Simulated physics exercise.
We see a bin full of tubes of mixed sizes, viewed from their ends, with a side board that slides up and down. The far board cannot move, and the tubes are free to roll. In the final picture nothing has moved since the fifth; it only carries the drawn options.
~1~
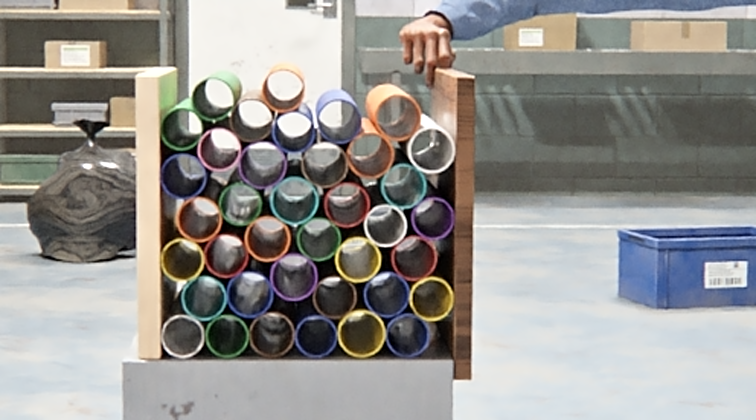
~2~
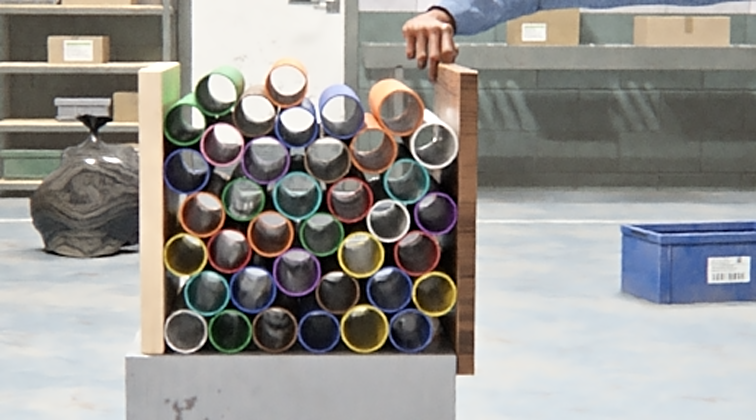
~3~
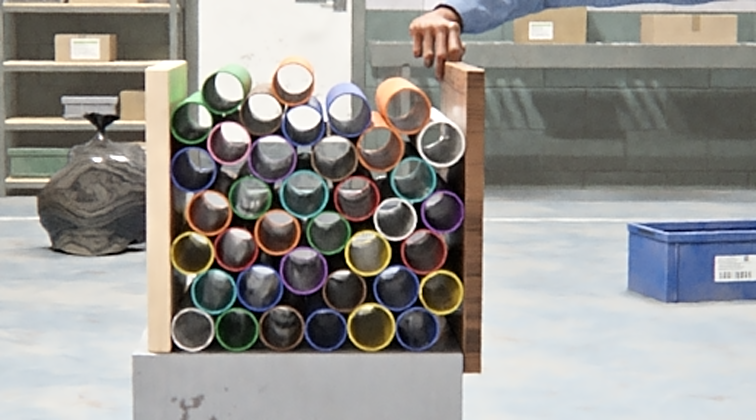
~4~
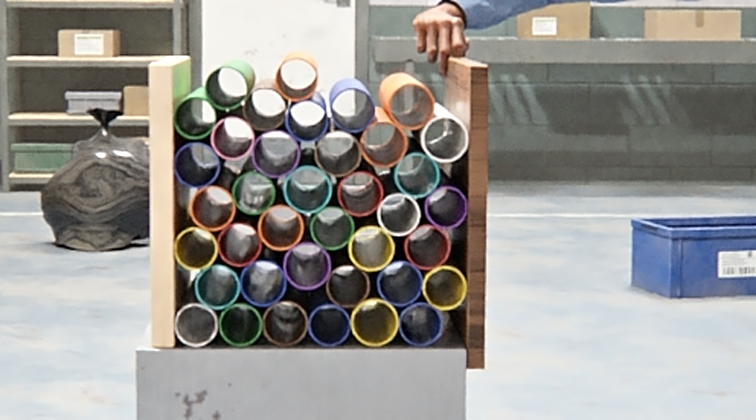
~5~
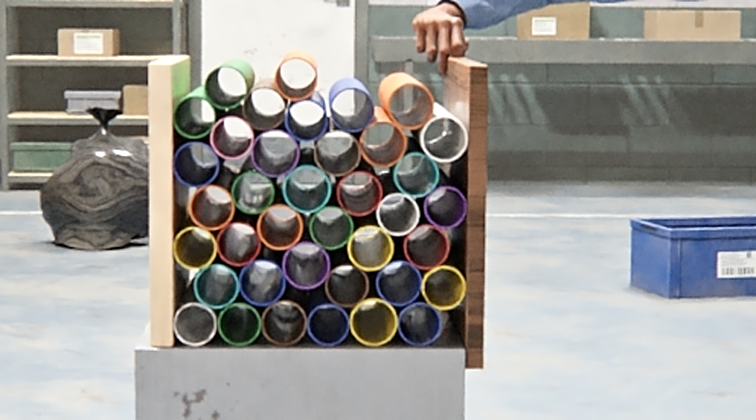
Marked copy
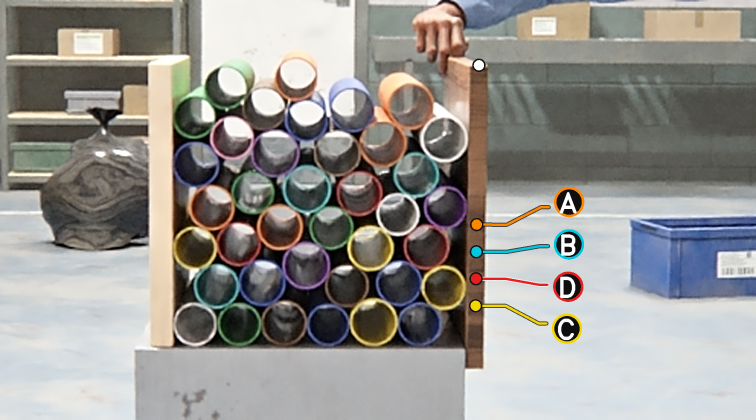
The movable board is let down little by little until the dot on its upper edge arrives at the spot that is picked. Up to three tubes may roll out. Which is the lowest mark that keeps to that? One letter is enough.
Slide it to A.
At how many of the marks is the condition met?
One of the four.
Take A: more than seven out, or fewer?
Fewer than seven.
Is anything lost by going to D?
Yes.
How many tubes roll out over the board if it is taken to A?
At A the number is two.
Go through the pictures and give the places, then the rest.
An orange tube (199, 220); a blue tube (183, 177); a pink tube (220, 149), in the first frame.
A pink tube (223, 144); a brown tube (255, 116), in the second frame.
Side board (460, 205); a white tube (193, 329), in the third frame.
A blue tube (421, 324); a blue tube (400, 284), in the fourth frame.
A red tube (239, 244); an orange tube (212, 208); a blue tube (196, 165), in the fifth frame.
On the marked copy, A at (477, 224); B at (477, 252); C at (476, 306); D at (476, 279); the white dot at (479, 66).
With A. Early on, top of the board (468, 136).
Further on, top of the board (467, 215).
At the end, top of the board (467, 223), two out over the board.
As for the rest, B more than three out over the board; C more than three out over the board; D more than three out over the board.
